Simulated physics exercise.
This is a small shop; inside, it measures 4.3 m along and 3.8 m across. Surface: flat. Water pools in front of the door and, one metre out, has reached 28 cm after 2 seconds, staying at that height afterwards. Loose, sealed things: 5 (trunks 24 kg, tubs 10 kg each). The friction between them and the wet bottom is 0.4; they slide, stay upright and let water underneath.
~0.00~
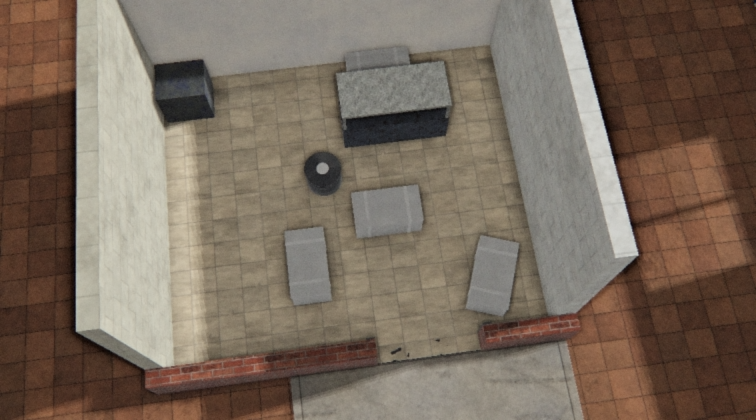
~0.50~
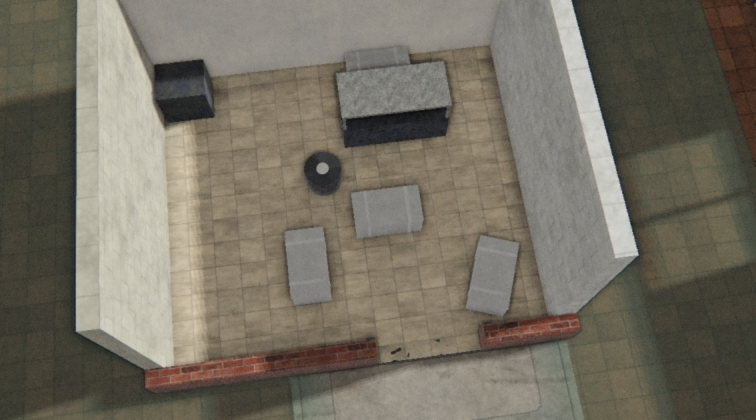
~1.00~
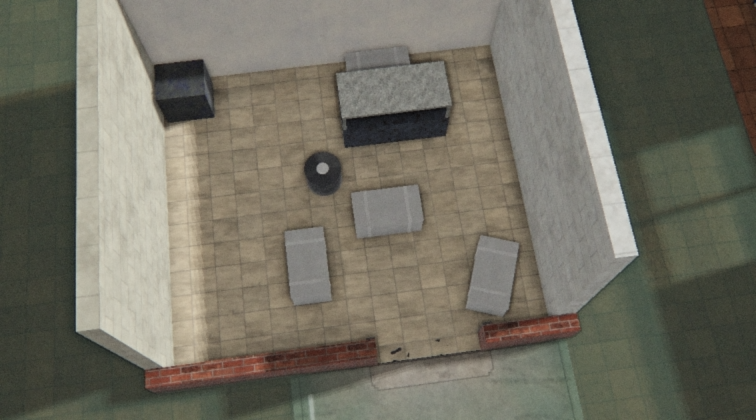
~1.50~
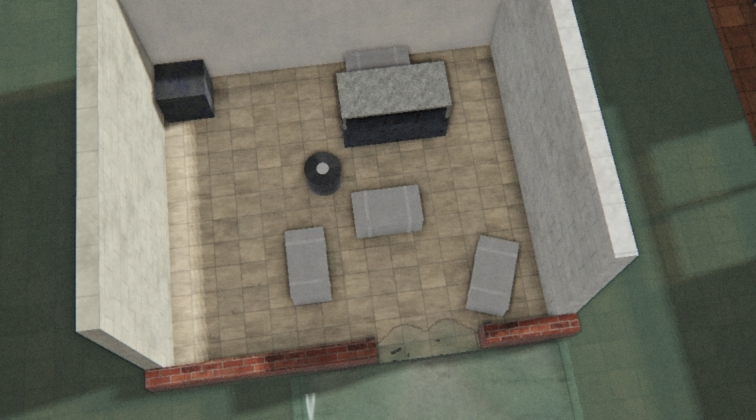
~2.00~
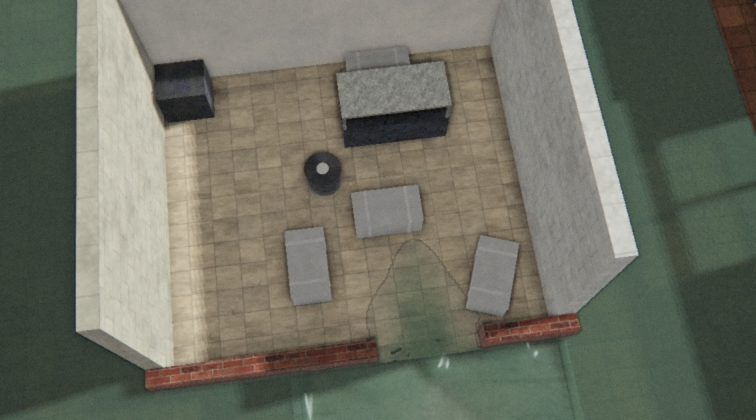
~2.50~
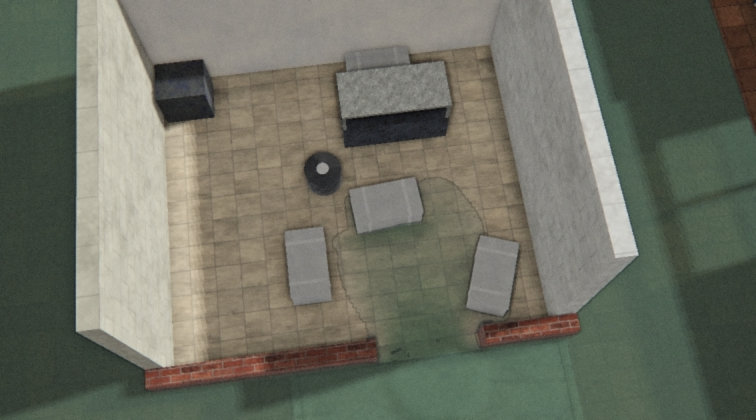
Greenish water spreads over the ground outside, then flows through the doorway across the tiled floor.
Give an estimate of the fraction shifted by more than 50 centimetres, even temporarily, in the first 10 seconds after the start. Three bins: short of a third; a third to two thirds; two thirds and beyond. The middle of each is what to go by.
Bin: A third to two thirds.
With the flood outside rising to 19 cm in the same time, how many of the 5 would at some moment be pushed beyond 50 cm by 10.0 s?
Then the count would be 3.
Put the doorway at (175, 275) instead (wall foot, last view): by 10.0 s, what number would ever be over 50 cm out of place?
That gives 5 of them.
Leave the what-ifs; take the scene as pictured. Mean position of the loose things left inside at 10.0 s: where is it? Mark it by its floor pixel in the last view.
Mean floor pixel: About (298, 238).
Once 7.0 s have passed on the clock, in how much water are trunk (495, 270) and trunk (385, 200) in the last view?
Some 6 cm at the first, some 14 cm at the second.
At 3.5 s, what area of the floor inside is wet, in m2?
8.0 m2.
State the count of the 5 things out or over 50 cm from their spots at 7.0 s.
By my reckoning, 3.
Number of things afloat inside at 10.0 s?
By my count, 4.
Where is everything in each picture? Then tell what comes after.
The first frame shows a trunk at (387, 206) rests on the ground; a trunk at (307, 262), on the bottom; water covers 0.0 m2; 0 of 5 have shifted.
The second frame shows a trunk at (387, 206), on the bottom; a trunk at (307, 262), on the bottom; water covers 0.0 m2; 0 of 5 have shifted.
The third frame shows a trunk at (387, 206) rests on the ground; a trunk at (307, 262), on the bottom; 0.0 m2 under water; 0 of 5 have shifted.
The fourth frame shows a trunk at (387, 206), on the bottom; a trunk at (307, 262) rests on the ground; water covers 0.1 m2; 0 of 5 have shifted.
The fifth frame shows a trunk at (387, 206), on the bottom; a trunk at (307, 262) rests on the ground; 1.0 m2 under water; 0 of 5 have shifted.
The sixth frame shows a trunk at (386, 201), on the bottom, 7 cm from its start; a trunk at (307, 262) rests on the ground; 2.4 m2 under water; 1 of 5 have shifted.
After 3.5 s 1 of 5 are over 50 cm from their spots; 0 afloat.
After 4.5 s 2 of 5 are over 50 cm from their spots; 1 afloat.
After 7.0 s 3 of 5 are over 50 cm from their spots; 3 afloat.
After 10.0 s 3 of 5 are over 50 cm from their spots, and 3 have been at some point; 4 afloat.
